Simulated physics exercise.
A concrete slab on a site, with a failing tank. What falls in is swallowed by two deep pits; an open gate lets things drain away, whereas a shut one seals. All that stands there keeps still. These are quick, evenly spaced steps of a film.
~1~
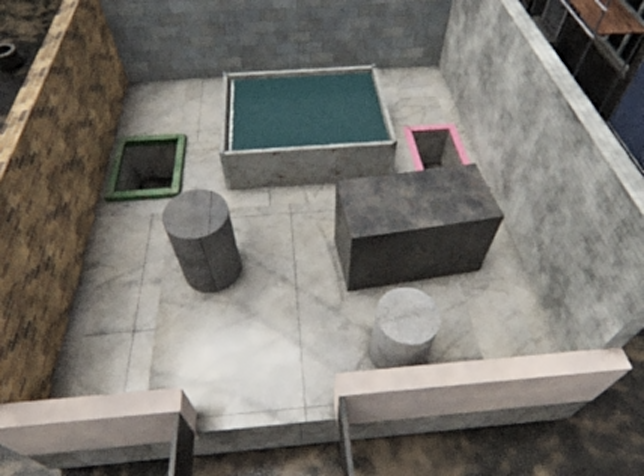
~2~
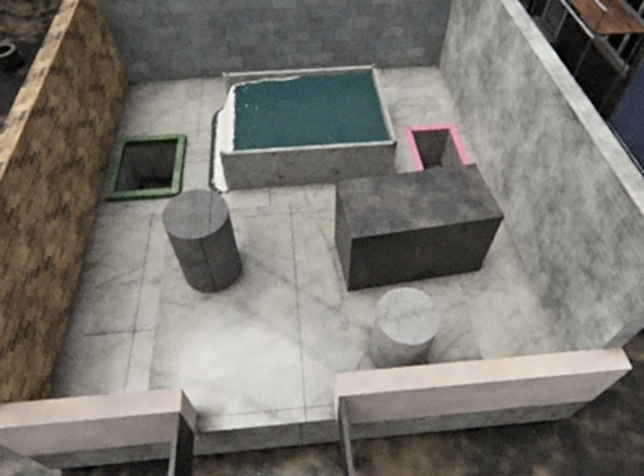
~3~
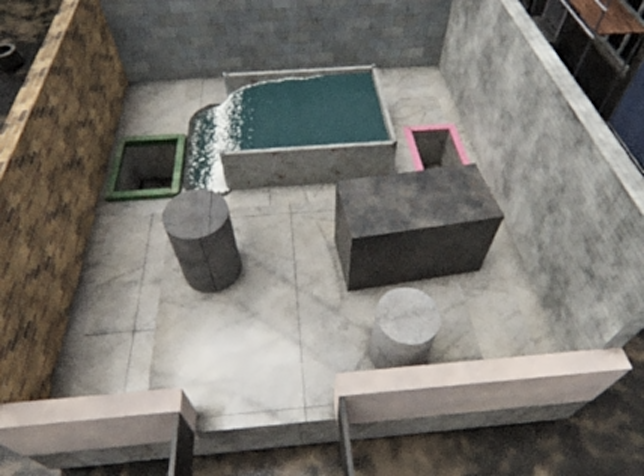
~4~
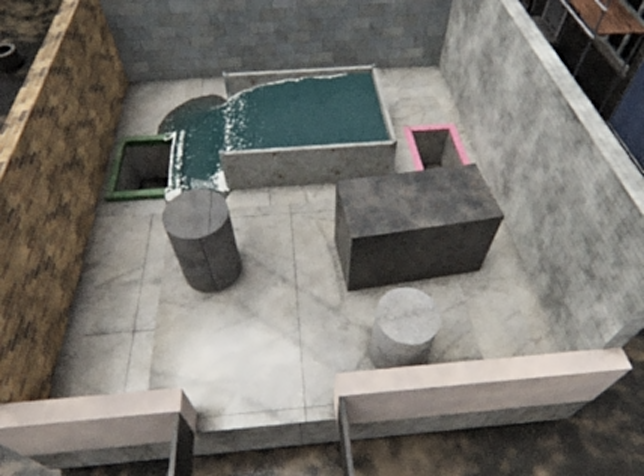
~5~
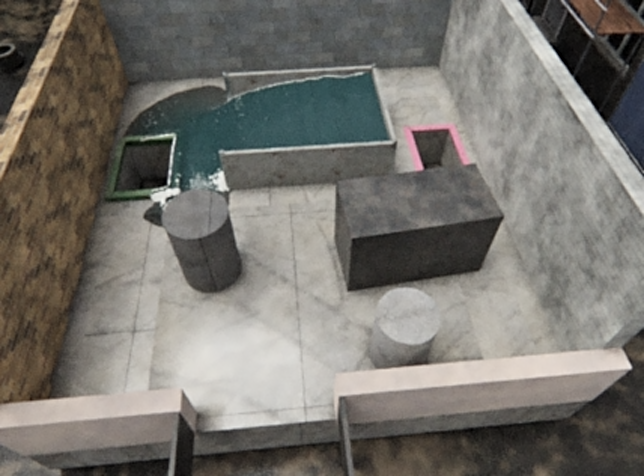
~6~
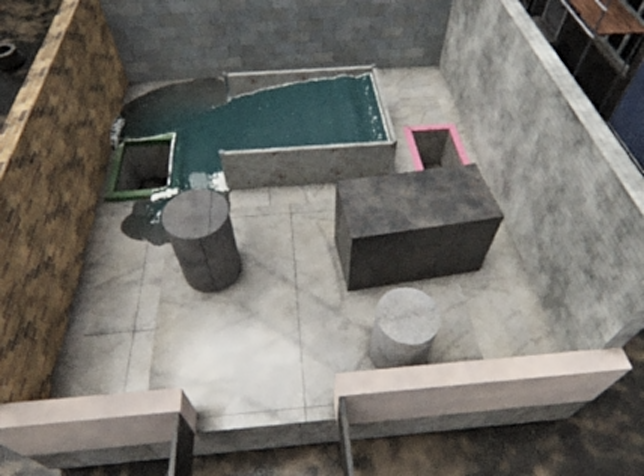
On a walled concrete slab, water pours from a tank's left side and spreads around a green-rimmed pit.
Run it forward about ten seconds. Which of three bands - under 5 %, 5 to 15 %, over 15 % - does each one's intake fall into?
Bands: The gate falls in the under 5 % band; the green pit falls in the over 15 % band; the pink pit falls in the 5 to 15 % band.
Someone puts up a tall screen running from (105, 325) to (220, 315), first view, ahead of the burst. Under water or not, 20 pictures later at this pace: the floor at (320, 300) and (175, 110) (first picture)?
Result, in the order given: Unsoaked / swamped.
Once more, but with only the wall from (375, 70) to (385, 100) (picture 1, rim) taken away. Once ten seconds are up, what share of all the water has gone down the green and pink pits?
For green it's about 4 per cent, and for pink about 40 per cent.
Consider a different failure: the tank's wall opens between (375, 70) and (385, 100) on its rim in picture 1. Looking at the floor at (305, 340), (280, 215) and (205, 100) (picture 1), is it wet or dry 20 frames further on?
As listed: Free of water, no water, wet.
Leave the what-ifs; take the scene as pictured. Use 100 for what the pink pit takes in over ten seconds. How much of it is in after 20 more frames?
It comes to around 0 percent of the ten-second total.
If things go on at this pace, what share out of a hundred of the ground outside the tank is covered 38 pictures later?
Some 75 in a hundred.
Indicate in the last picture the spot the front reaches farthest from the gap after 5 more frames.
Somewhere near (74, 302).
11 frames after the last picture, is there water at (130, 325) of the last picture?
Result recorded: Waterlogged.
A moment on, water covers 25 % of the floor; the gate 0 %, the green pit 11 %, the pink pit 0 %.
Next, water covers 30 % of the floor; the gate 0 %, the green pit 20 %, the pink pit 0 %.
Then, water covers 45 % of the floor; the gate 0 %, the green pit 29 %, the pink pit 0 %.
Later, water covers 75 % of the floor; the gate 1 %, the green pit 33 %, the pink pit 2 %.
In the end, water covers 95 % of the floor; the gate 2 %, the green pit 33 %, the pink pit 9 %.
